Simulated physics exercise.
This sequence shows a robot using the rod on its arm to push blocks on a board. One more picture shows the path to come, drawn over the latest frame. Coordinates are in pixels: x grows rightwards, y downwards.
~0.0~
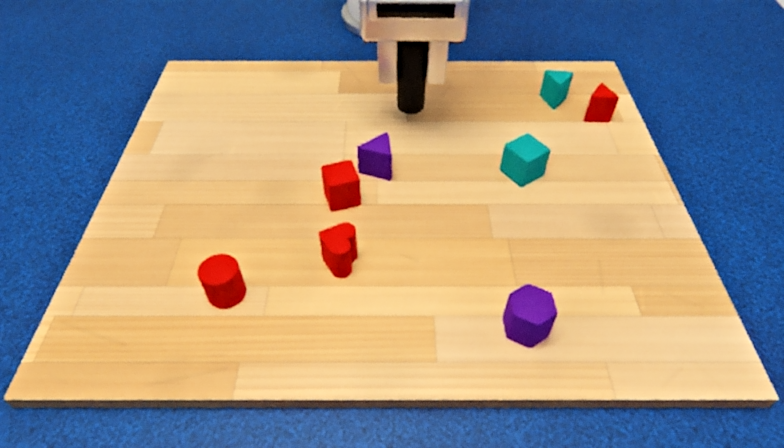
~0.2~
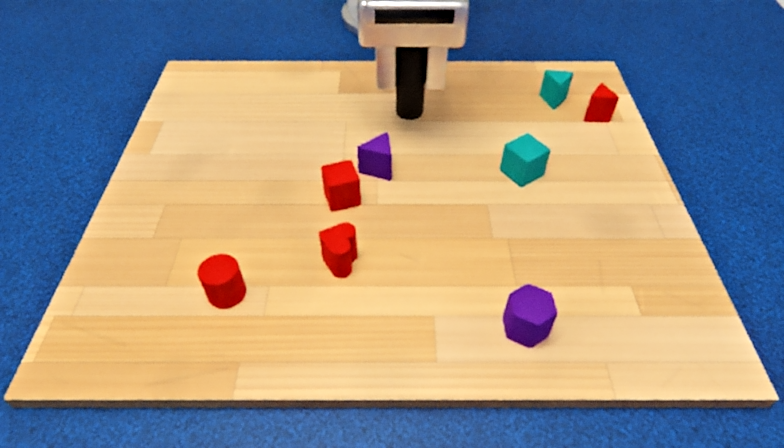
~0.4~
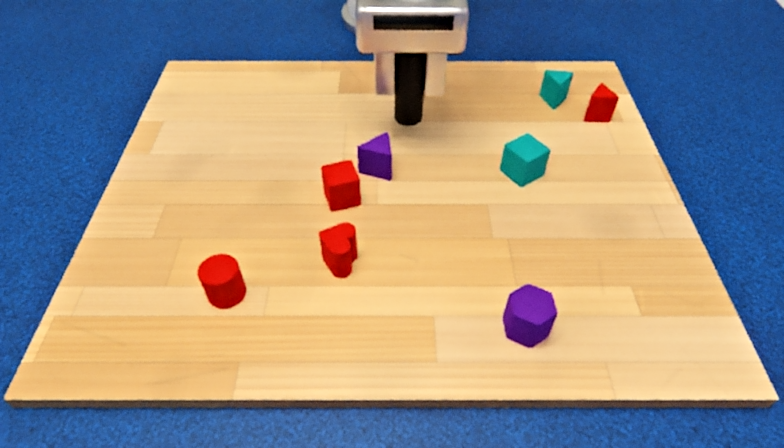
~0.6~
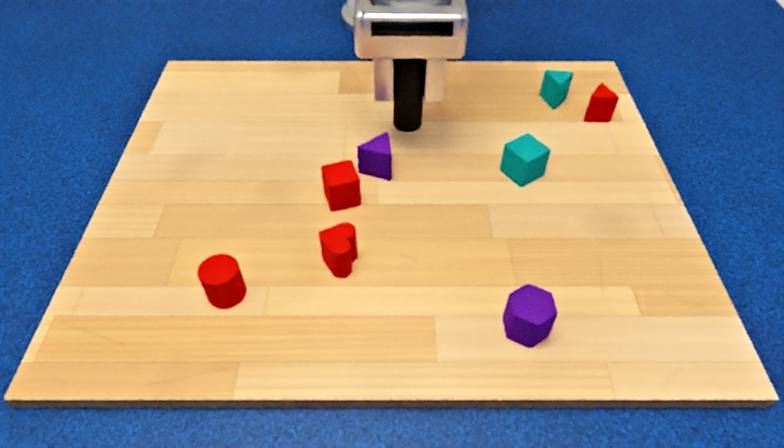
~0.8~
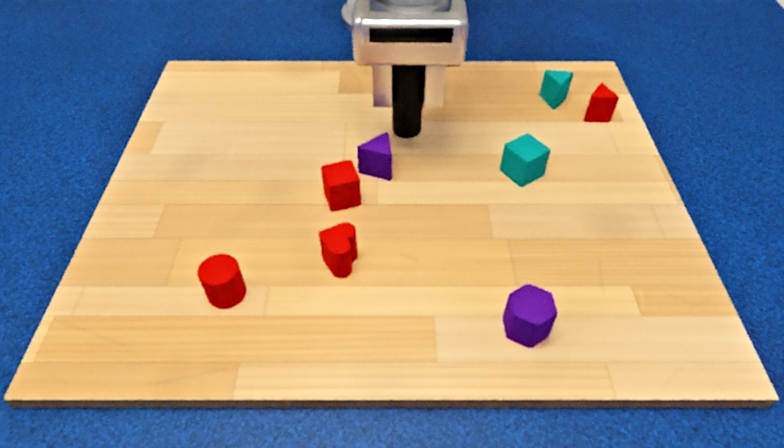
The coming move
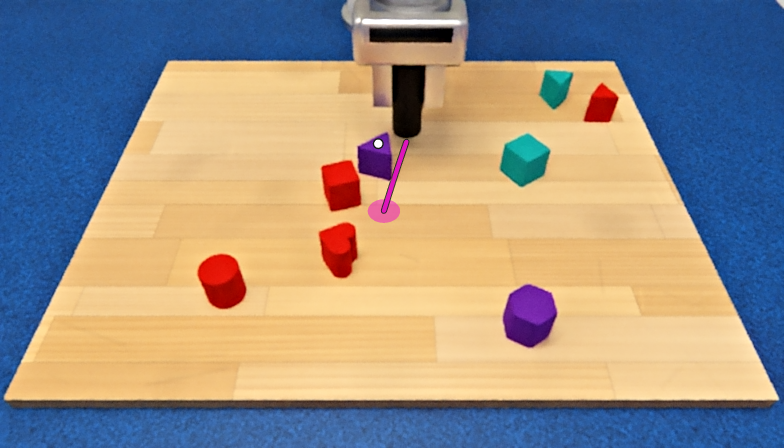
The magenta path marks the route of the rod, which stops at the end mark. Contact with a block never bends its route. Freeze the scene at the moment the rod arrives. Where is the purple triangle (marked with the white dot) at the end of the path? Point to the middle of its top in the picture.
The middle of its upper face will lie at (365, 153).
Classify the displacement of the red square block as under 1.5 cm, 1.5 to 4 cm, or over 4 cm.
The move is short, under 1.5 cm.
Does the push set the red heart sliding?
I'd say no.
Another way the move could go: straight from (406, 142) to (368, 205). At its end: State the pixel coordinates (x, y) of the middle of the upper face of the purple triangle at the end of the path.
Put as a pixel place, it's (347, 159).
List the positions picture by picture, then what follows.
Lower end of the rod (411, 106), tops of blocks, red heart (338, 237), red square block (340, 172), purple triangle (378, 144), in the first picture.
Rod (409, 112), blocks as before, in the second picture.
Rod (408, 118), blocks as before, in the third picture.
Rod (408, 124), blocks as before, in the fourth picture.
Rod (407, 130), red heart (338, 237), red square block (340, 172), purple triangle (378, 144), in the fifth picture.
The drawn path runs from (406, 142) directly to (384, 211); the dot is on the purple triangle.
What follows on the original path. One third of the way, rod (399, 151); purple triangle (374, 145).
Two thirds of the way, rod (392, 174); purple triangle (365, 153), turned 20° clockwise.
At the end, rod (384, 198); red heart not moved; red square block not moved; purple triangle (365, 153), turned 20° clockwise.
